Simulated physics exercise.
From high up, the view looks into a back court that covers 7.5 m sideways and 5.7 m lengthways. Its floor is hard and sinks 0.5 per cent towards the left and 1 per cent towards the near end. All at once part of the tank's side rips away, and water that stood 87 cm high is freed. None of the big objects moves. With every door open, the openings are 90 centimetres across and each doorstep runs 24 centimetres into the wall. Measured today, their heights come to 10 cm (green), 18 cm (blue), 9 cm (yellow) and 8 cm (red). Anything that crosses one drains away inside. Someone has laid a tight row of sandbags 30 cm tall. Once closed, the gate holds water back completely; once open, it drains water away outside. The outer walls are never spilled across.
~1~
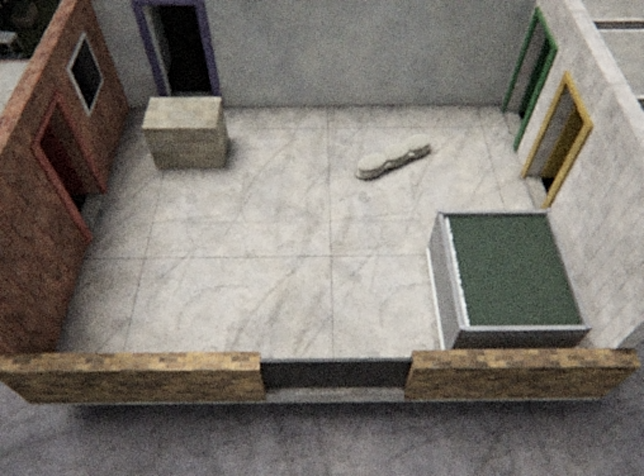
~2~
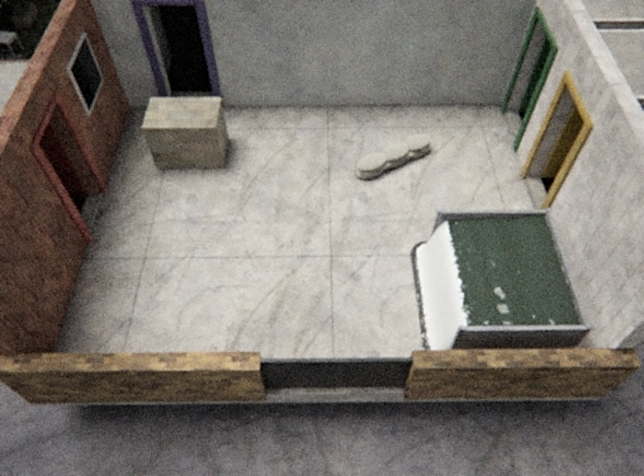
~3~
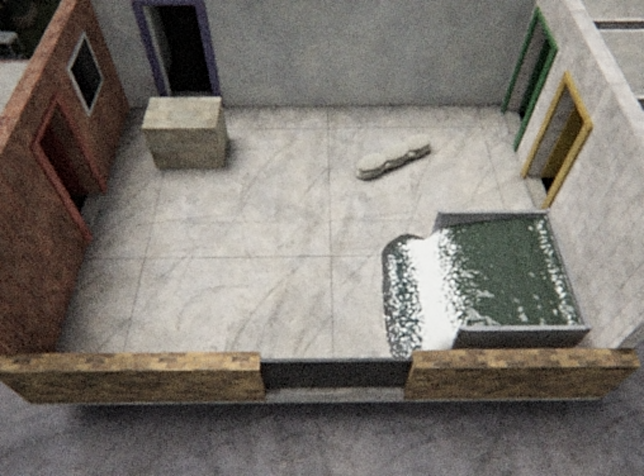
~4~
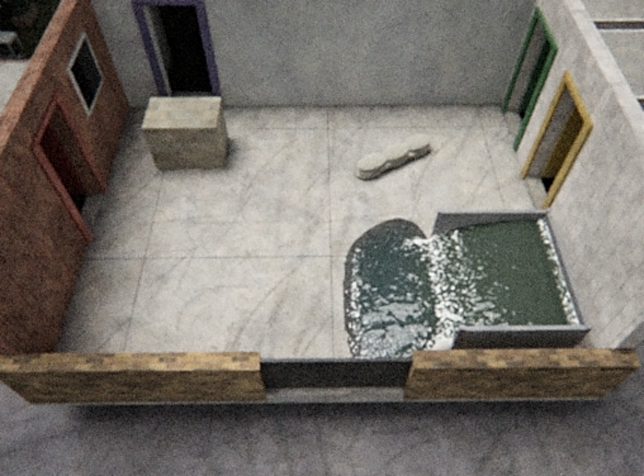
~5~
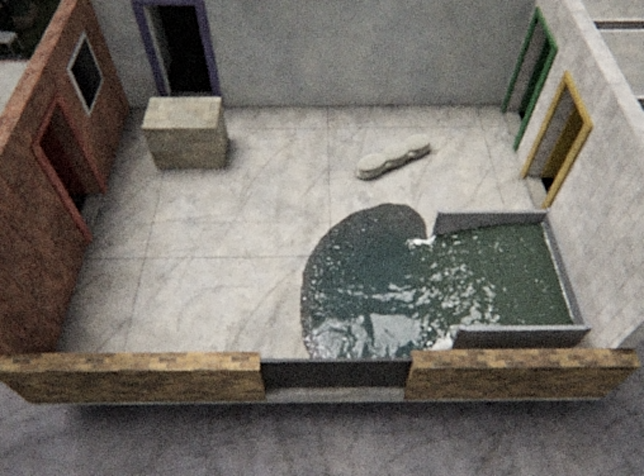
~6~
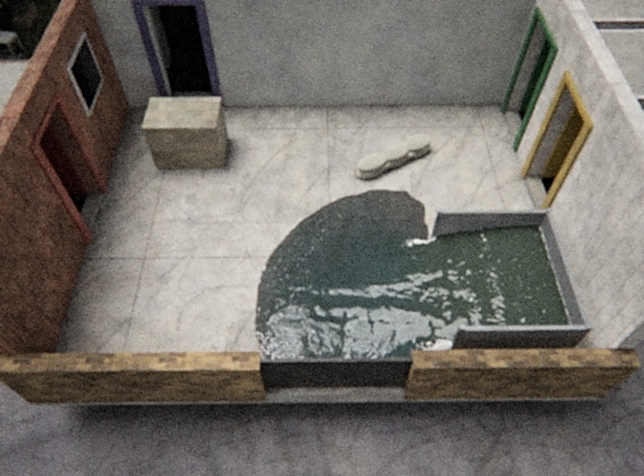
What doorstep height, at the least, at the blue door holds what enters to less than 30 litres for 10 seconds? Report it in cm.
A height of roughly 9.5 cm.
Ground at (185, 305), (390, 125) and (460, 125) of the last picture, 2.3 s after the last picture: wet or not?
In order: Soaked, untouched, untouched.
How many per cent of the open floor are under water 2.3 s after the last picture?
About 65 per cent.
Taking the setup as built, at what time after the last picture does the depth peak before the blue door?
The depth peaks at about 4.5 seconds.
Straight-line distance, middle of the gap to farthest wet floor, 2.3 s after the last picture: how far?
Reach: Approx. 7.2 m.
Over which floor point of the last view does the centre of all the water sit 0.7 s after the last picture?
My guess is close to (366, 300).
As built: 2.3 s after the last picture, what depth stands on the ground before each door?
Centimetres: Green = 0, blue = 2, yellow = 0, red = 21.
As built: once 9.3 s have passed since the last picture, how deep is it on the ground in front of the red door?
Lab note: Depth approx. 8.0 cm.
Then, 0.7 s after the last picture water covers 50 % of the floor, deepest (28 cm) near (429, 317); it has not reached the blue door.
Then, 2.3 s after the last picture water covers 65 % of the floor, deepest (36 cm) near (47, 380); it has not reached the blue door.
Then, 9.3 s after the last picture water covers 90 % of the floor, deepest (10 cm) near (424, 375); 5 cm at the blue door, 1 litre in over its 18 cm doorstep.
At the blue door as built, the water peaked near 15 cm, 4.7 s after the last picture.
With a doorstep of 7.5 cm, 54 litres would have come in within the 10 s; with 12 cm, 14 litres. So under 30 litres takes about 9.5 cm.
